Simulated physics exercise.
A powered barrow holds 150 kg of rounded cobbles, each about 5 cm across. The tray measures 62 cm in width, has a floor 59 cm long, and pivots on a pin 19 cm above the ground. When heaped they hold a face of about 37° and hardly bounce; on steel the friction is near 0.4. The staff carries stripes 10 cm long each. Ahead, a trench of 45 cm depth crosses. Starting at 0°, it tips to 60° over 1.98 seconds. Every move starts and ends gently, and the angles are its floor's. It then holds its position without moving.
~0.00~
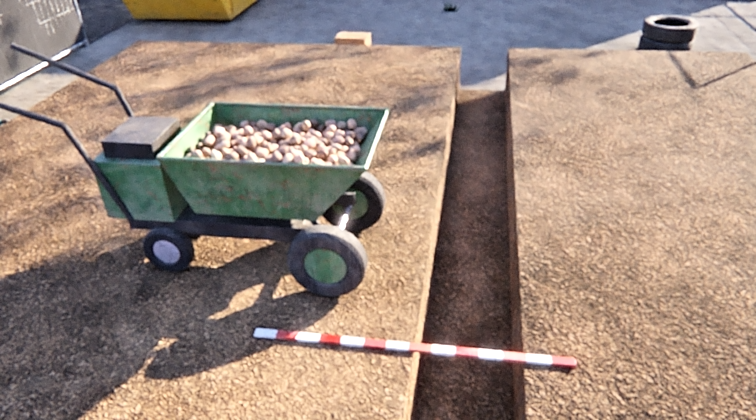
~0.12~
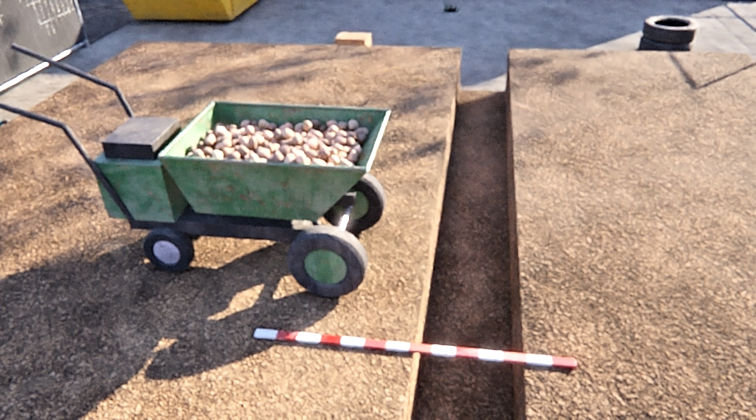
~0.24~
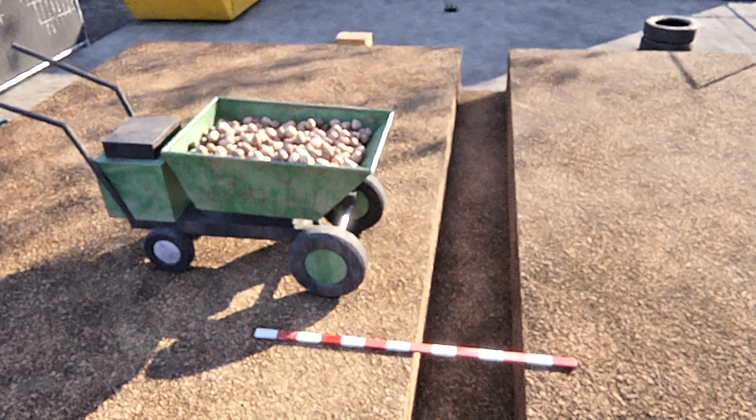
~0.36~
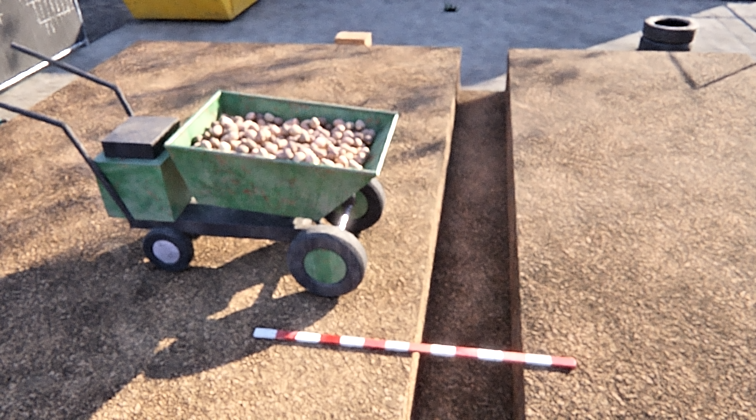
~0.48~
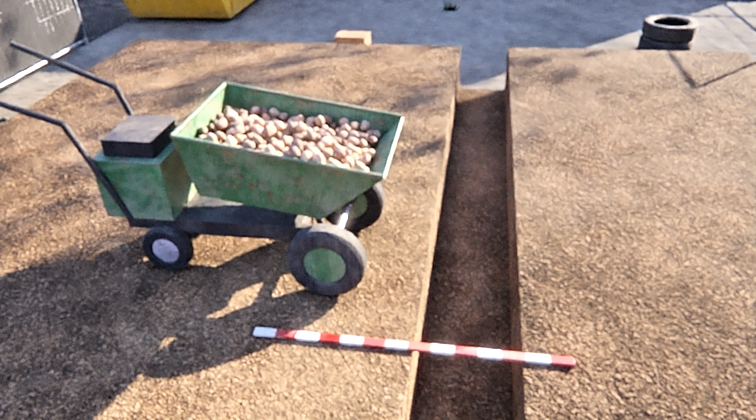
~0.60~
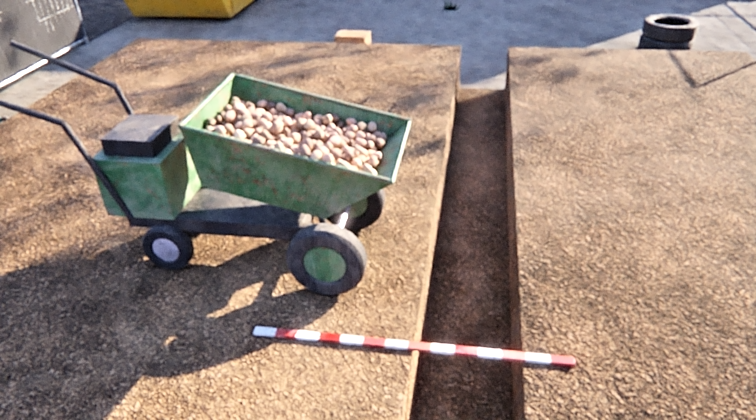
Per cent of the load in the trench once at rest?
About 79 %.
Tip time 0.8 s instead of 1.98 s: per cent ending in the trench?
Roughly 65% would finish there.
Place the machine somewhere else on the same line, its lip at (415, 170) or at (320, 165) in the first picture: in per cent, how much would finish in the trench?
About 50 and 80 per cent.
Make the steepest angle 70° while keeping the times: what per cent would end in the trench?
With that change, near 100 per cent.
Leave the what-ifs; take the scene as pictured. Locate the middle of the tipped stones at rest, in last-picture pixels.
At about pixel (475, 325) in the last view.
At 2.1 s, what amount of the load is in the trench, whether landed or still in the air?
By that moment, roughly 25 per cent of the load.
After 1.5 s the floor is at 50°; 100 % in the tray; the foremost stones are at (441, 211).
After 2.1 s the floor is at 60°; 77 % in the tray, 23 % in the trench; the foremost stones are at (511, 315).
After 2.4 s the floor is at 60°; 54 % in the tray, 46 % in the trench, 1 % past the trench; the foremost stones are at (543, 267).
After 4.4 s the floor is at 60°; 20 % in the tray, 79 % in the trench, 1 % past the trench; the foremost stones are at (563, 272).
